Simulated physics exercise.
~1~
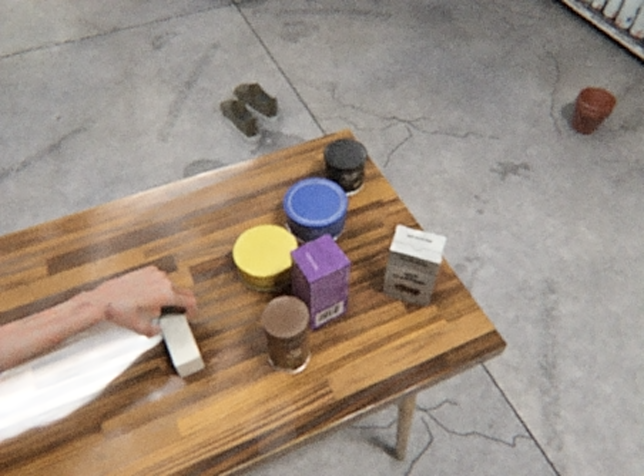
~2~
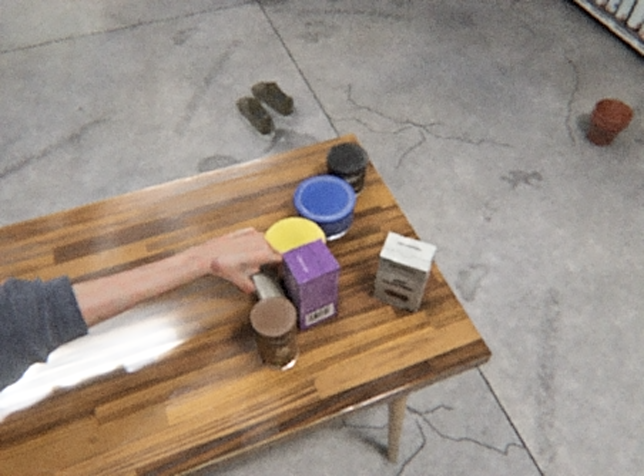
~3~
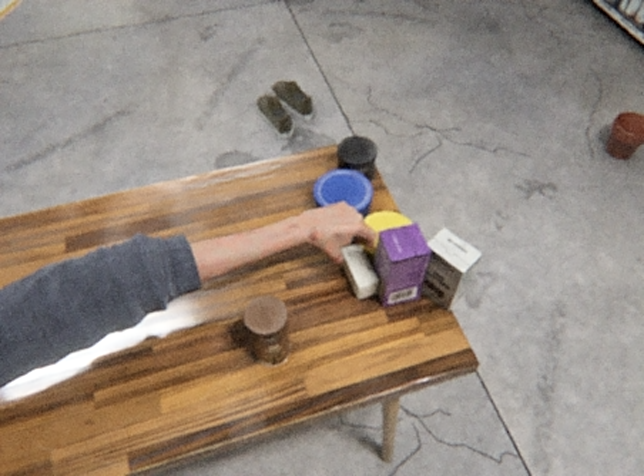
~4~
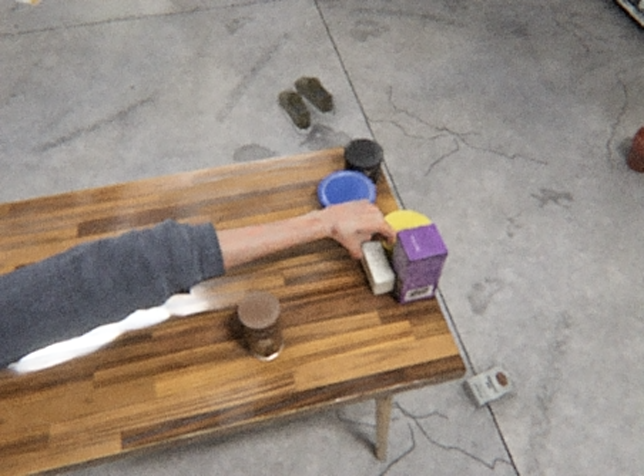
We see a hand slide a pale block rightward across a wooden table into a purple carton and yellow tub, nudging a blue tub aside, until the white packet drops off the end onto the floor, leaving the carton upright near the edge and the brown tin still in place.
